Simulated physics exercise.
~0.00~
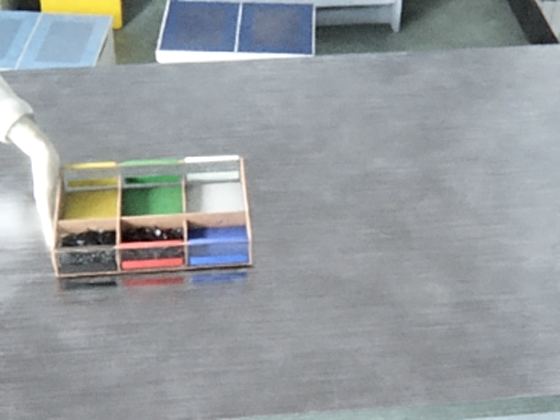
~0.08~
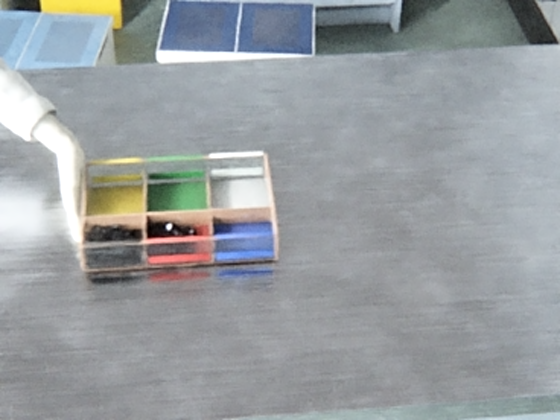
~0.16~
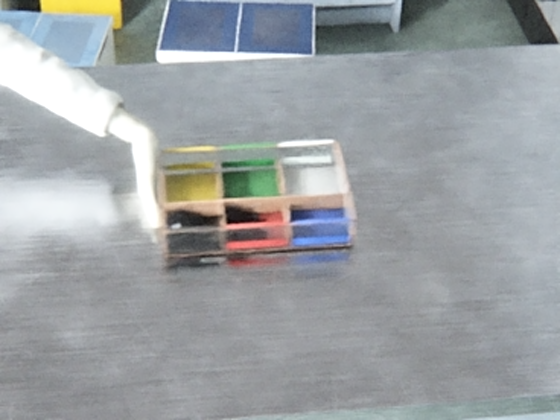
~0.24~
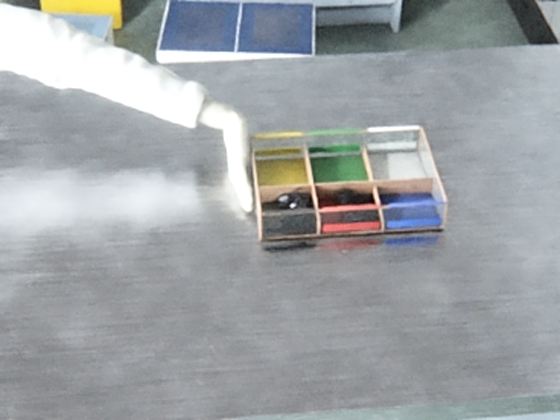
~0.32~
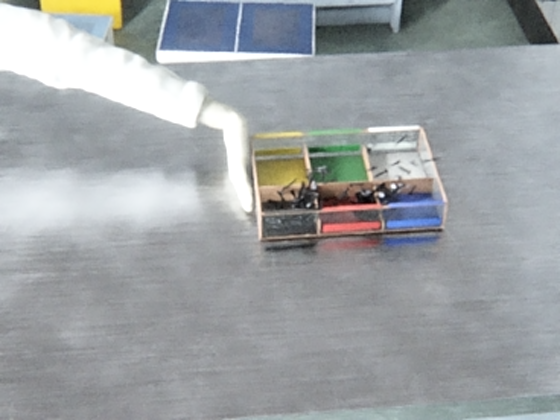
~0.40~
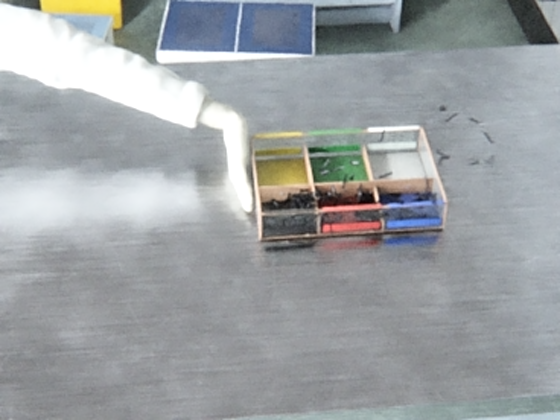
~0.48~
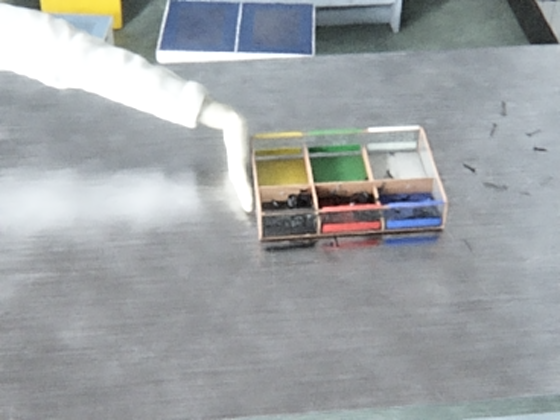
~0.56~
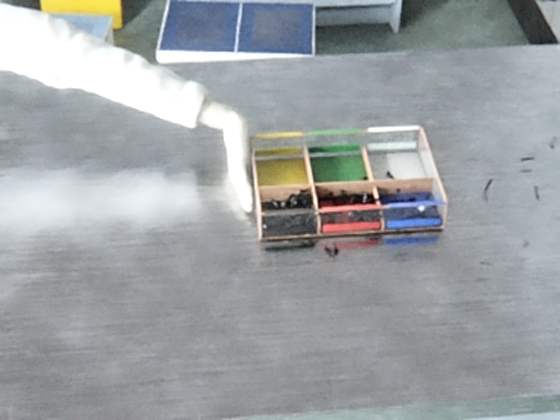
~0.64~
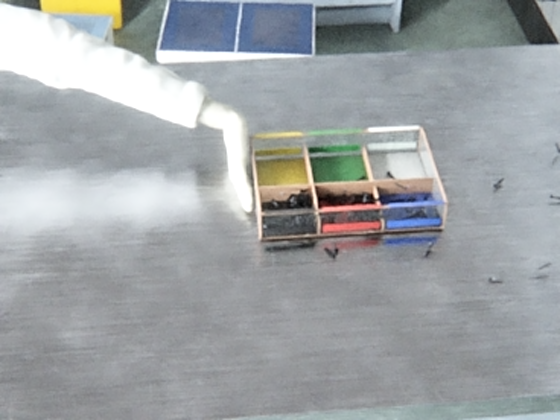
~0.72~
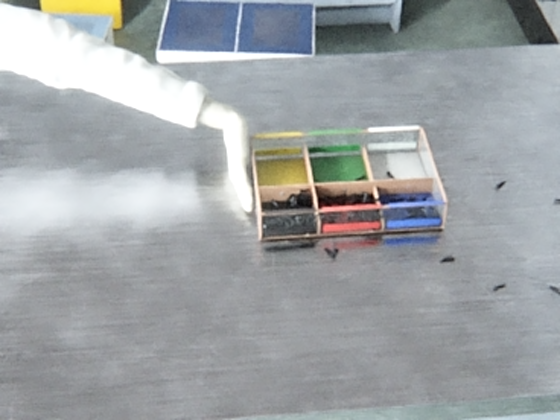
We see a hand slide a divided tray of black screws rightward across a gray surface and stop abruptly. Screws lurch forward, some landing in the blue compartment and others flying out onto the surface, while most remain in the black and red compartments.
